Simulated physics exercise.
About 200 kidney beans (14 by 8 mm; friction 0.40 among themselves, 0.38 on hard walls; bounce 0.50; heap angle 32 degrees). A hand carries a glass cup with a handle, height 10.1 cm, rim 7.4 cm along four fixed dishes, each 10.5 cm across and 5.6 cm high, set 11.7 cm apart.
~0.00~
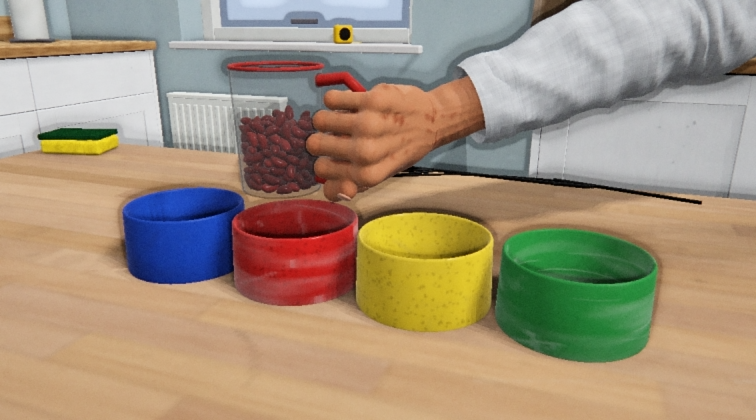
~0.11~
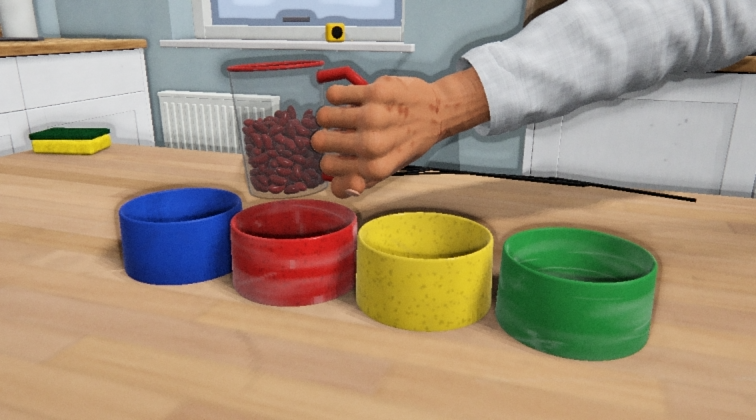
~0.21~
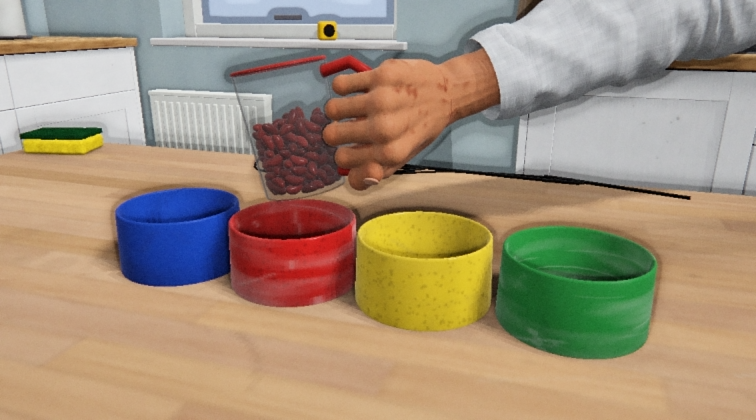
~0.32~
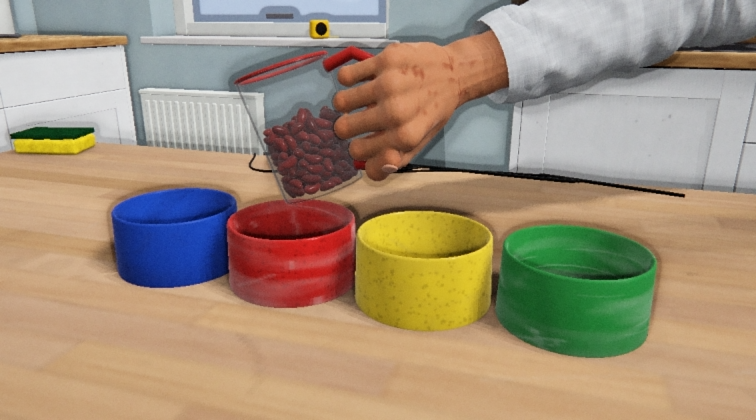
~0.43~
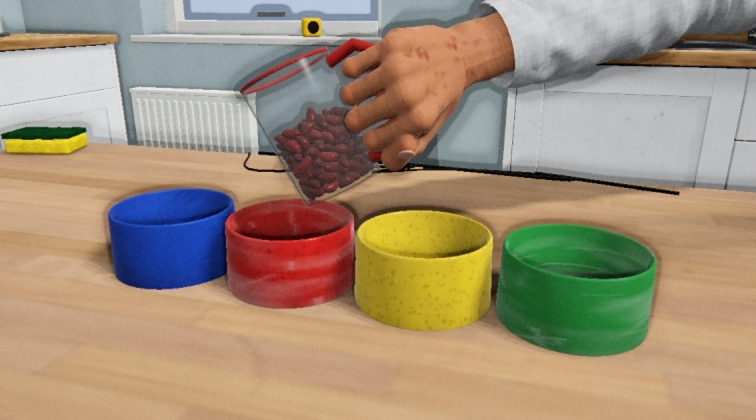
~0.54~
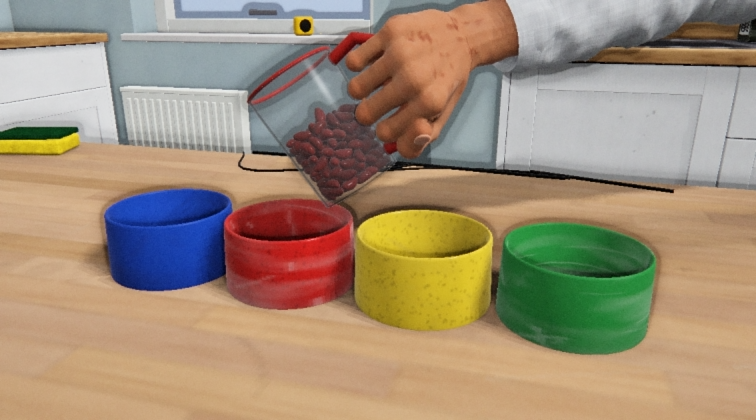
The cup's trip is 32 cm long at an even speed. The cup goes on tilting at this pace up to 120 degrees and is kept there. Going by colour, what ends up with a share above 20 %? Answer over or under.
Red dish: Under; blue dish: Under; green dish: Under; yellow dish: Over; on the counter: Under.
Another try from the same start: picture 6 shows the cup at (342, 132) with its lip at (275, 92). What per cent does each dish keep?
Red 0, blue 0, green 90, yellow 0.
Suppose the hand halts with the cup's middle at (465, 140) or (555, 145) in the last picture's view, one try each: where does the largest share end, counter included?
The winner: Yellow; yellow.
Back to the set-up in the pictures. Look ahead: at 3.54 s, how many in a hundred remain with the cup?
About 0 per cent.
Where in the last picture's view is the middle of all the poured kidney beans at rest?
At about (413, 273).
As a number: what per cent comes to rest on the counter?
About 0 per cent.
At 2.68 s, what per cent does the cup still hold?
Roughly 0 per cent.
After 1.82 s, tilt 120 degrees; cup holds 30 %, yellow 70 %.
Then, at 2.68 s, tilt 120 degrees; cup holds 0 %, yellow 100 %.
After 3.54 s, tilt 120 degrees; cup holds 0 %, yellow 100 %.
In the end, at 3.8 s, red 0 %, blue 0 %, green 0 %, yellow 100 %, counter 0 %.
